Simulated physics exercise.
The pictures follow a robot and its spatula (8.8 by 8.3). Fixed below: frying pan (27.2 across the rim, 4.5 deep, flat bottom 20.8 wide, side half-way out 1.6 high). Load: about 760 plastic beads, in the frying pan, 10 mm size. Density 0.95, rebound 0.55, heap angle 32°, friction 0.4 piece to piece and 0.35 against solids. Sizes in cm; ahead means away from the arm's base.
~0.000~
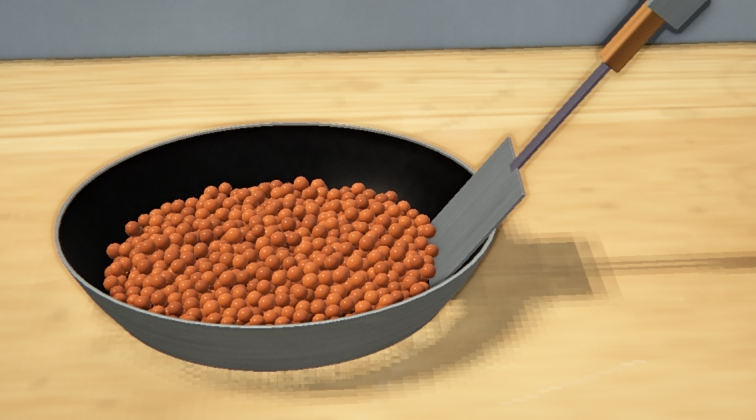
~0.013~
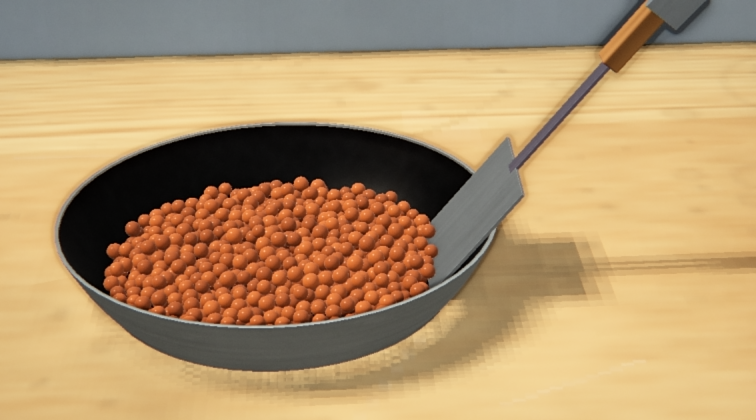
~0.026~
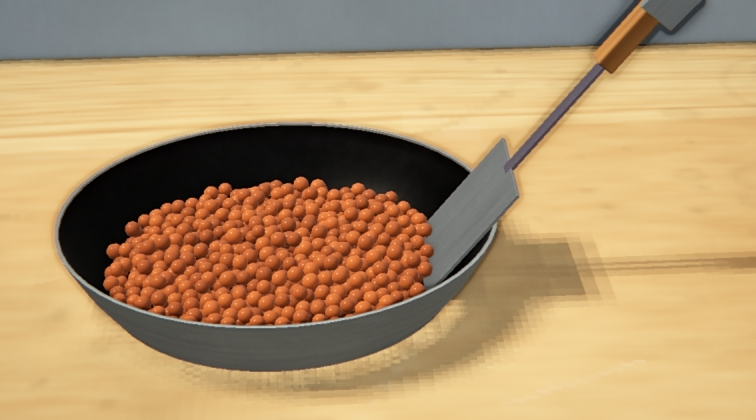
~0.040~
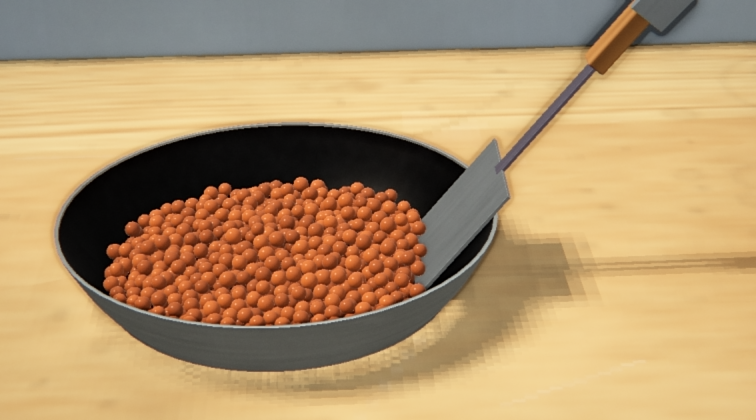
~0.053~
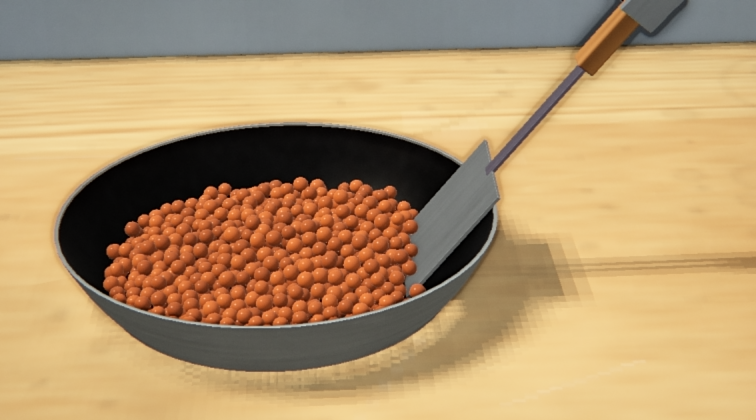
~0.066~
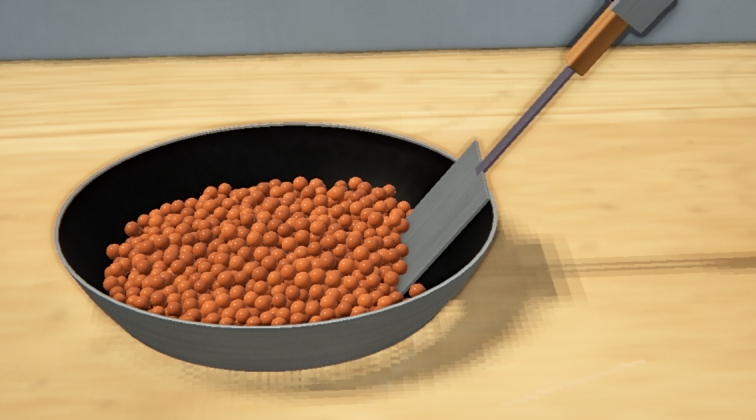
A dark frying pan holding a broad heap of small orange-brown beads sits on a pale wooden surface, seen from above at an angle, with a blue-grey wall behind. A flat grey spatula with a thin purplish shaft and an orange-brown section leans in over the pan's right side. The spatula slides slowly a short way left against the heap, slightly shifting the beads at its edge, while the pan and camera stay still.
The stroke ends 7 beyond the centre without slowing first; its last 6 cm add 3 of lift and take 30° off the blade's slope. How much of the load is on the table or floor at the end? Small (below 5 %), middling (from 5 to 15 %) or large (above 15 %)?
Answer: Small; below 5 % of the plastic beads finish on the table or floor.
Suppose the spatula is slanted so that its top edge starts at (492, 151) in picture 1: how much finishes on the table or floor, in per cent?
About 0 per cent.
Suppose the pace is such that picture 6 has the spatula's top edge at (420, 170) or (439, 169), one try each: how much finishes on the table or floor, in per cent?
About 10 and 5 per cent.
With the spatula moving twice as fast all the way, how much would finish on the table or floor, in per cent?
In that case some 5 per cent.
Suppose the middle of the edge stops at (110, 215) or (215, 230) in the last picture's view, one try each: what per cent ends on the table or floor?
Some 10 and 0 per cent.
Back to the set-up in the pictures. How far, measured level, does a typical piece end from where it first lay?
Roughly 3 cm.
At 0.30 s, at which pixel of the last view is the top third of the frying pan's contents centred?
Around (197, 242).
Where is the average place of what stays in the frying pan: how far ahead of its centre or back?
About 4.0 cm ahead.
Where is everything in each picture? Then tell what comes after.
The first picture shows spatula top edge at (517, 165), sloping 51°; upper third of the load around (289, 247), from x 110 to 430, top at y 185; 760 in the frying pan.
The second picture shows spatula top edge at (516, 165), sloping 51°; upper third of the load around (289, 246), from x 110 to 430, top at y 185.
The third picture shows spatula top edge at (511, 166), sloping 51°; upper third of the load around (290, 247), from x 110 to 430, top at y 185.
The fourth picture shows spatula top edge at (502, 167), sloping 51°; upper third of the load around (298, 245), from x 110 to 430, top at y 185.
The fifth picture shows spatula top edge at (492, 168), sloping 51°; upper third of the load around (300, 245), from x 110 to 430, top at y 185.
The sixth picture shows spatula top edge at (483, 168), sloping 51°; upper third of the load around (293, 244), from x 110 to 430, top at y 185; 760 in the frying pan.
By 0.18 s, sloping 51°, highest piece 4 above the table; 760 in the frying pan.
By 0.30 s, sloping 39°, highest piece 5 above the table; 760 in the frying pan.
By 0.56 s, sloping 21°, highest piece 5 above the table; 760 in the frying pan.
By 1.61 s, sloping 21°, highest piece 5 above the table; 760 in the frying pan.
Final count, 760 in the frying pan. That is 0 % on the table or floor.
